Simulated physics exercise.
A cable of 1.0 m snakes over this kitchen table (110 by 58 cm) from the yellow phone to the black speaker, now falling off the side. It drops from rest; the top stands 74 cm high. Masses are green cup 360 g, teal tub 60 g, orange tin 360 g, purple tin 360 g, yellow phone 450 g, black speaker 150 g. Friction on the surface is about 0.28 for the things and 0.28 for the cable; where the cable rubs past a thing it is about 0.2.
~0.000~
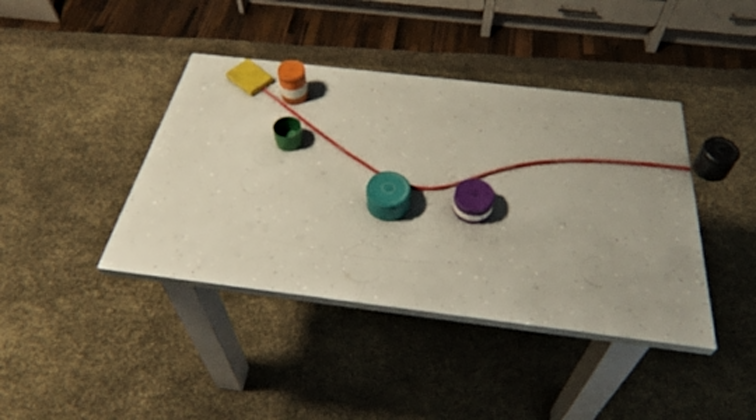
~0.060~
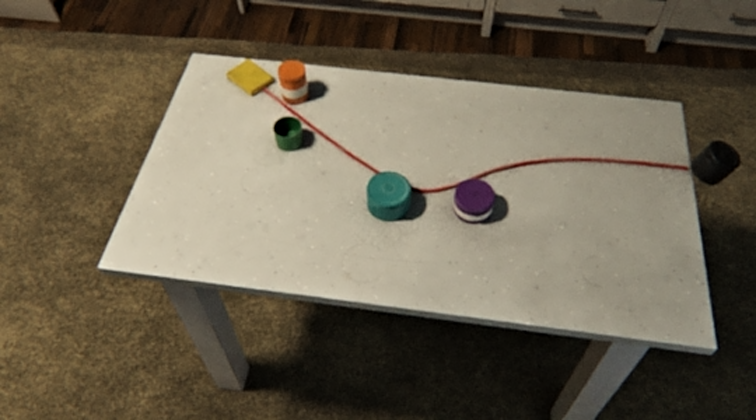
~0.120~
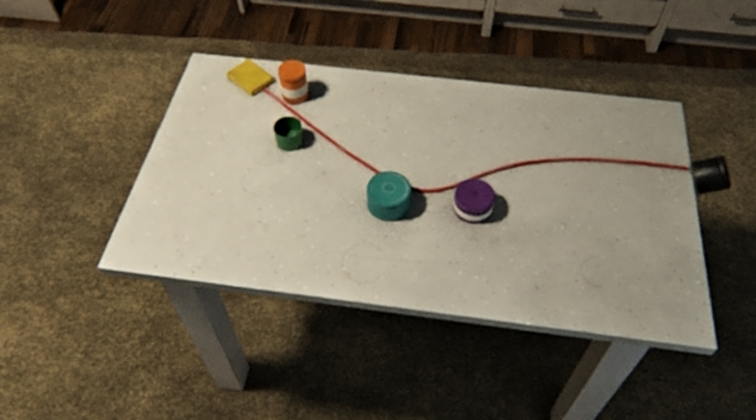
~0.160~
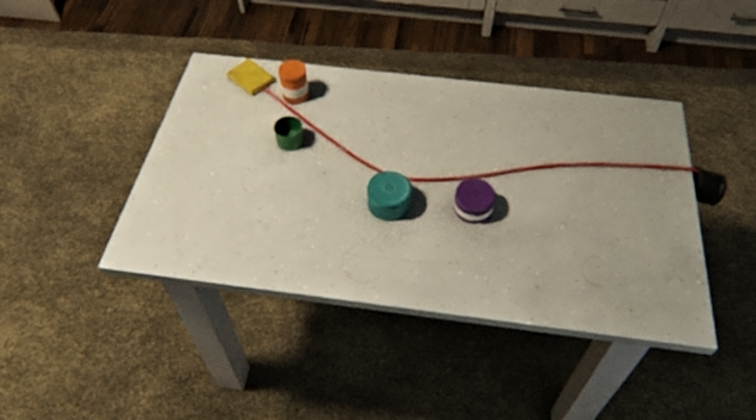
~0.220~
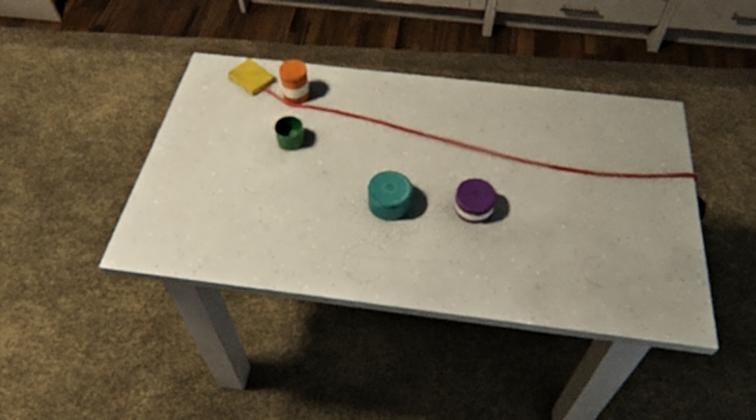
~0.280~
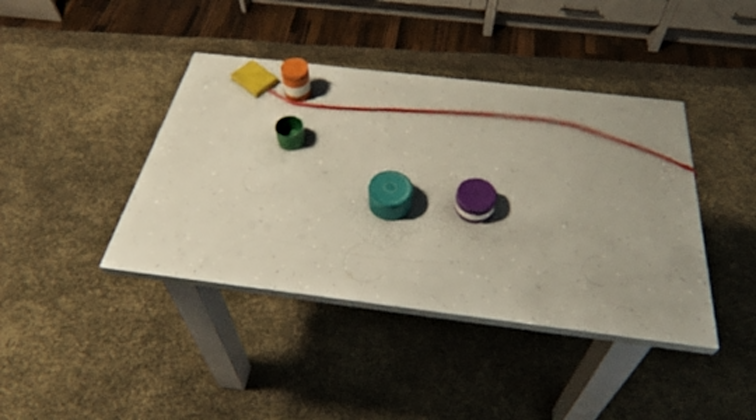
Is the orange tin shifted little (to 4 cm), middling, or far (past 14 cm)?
Result: Orange tin barely shifts.
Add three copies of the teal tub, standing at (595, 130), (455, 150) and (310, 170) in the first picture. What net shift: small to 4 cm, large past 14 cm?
In turn: Small, large, small.
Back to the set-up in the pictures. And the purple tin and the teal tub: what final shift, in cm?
About: Purple tin 0 cm, teal tub 0 cm.
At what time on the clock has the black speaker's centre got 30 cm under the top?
That is: Not at all.
At 0.5 s, the cable's tail end at (272, 92); black speaker over the edge, yellow phone 2 cm off its start.
At 0.7 s, the cable's tail end at (276, 93); black speaker over the edge, yellow phone 3 cm off its start.
At 1.0 s, the cable's tail end at (276, 93); black speaker over the edge, yellow phone 3 cm off its start at (260, 79).
At 1.2 s, the cable's tail end at (276, 93); black speaker over the edge, yellow phone 3 cm off its start.
At 2.4 s, the cable's tail end at (276, 93); orange tin 1 cm off its start at (295, 67), black speaker over the edge, yellow phone 3 cm off its start at (260, 79).
